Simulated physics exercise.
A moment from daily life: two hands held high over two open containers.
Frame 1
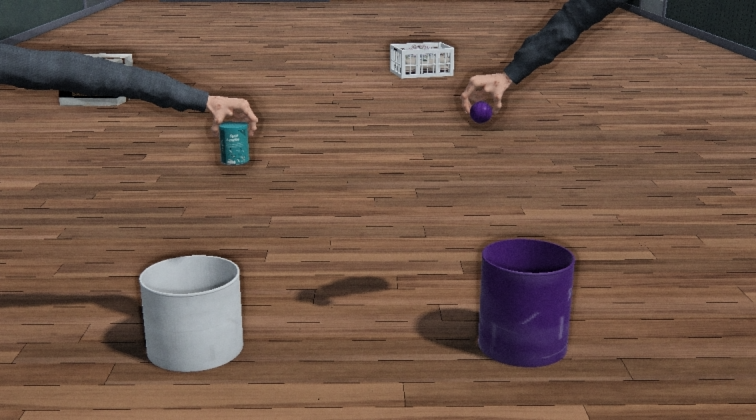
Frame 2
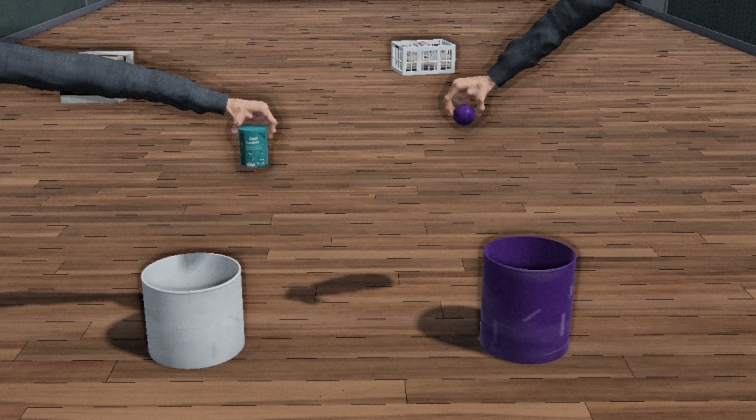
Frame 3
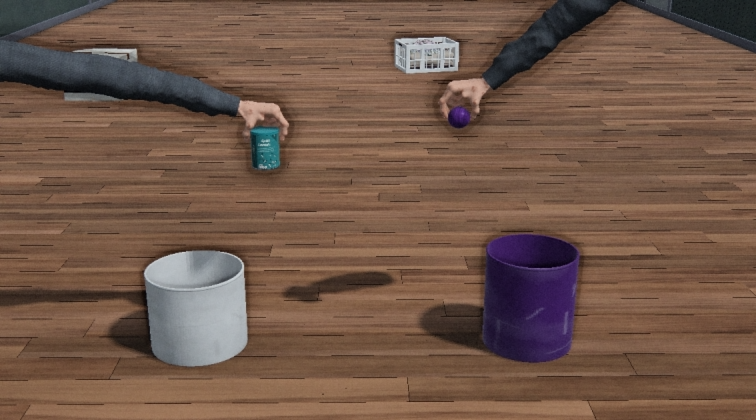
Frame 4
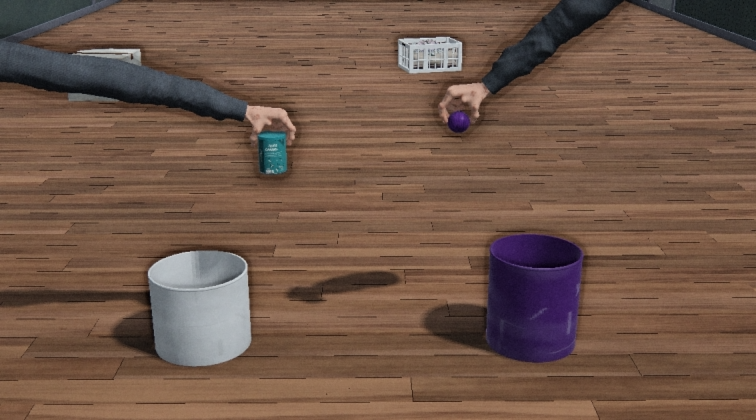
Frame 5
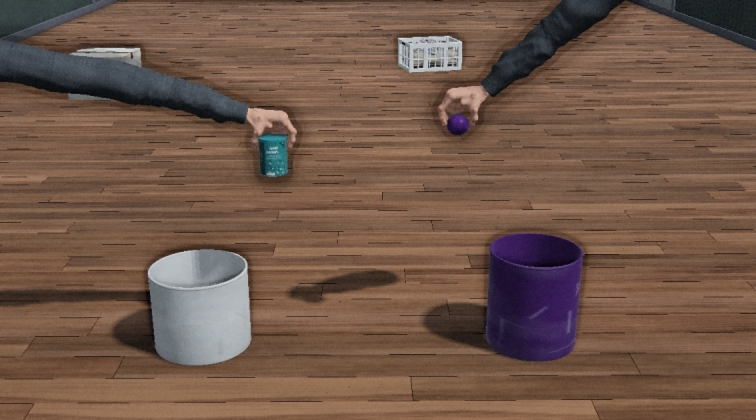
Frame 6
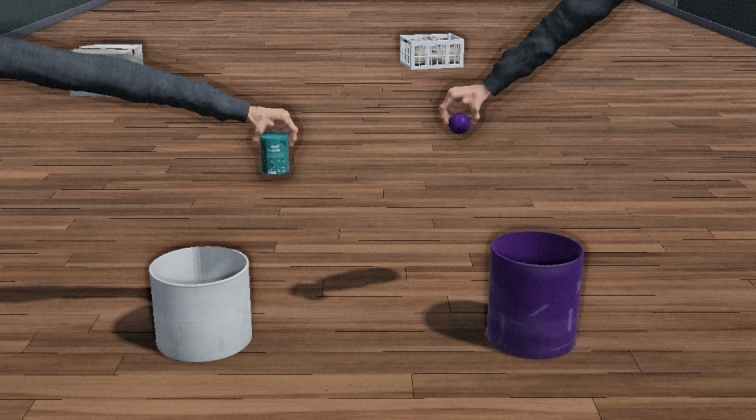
Two hands holding a turquoise tin and a purple onion move slightly closer together.
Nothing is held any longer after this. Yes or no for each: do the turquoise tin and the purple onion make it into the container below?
Turquoise tin: No; purple onion: No.
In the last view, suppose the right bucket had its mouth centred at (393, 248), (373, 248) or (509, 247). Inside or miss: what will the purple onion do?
Stays out; Stays out; Stays out.
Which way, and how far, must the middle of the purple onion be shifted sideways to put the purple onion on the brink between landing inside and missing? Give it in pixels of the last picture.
Rightward, near 40 pixels.
Then, 0.20 s on from there, turquoise tin on its way down near (276, 195); purple onion on its way down near (458, 166).
Then, 0.32 s on from there, turquoise tin on its way down near (280, 275); purple onion on its way down near (455, 248).
In the end, the turquoise tin ends up outside, near (282, 323); the purple onion ends up outside, near (452, 329).
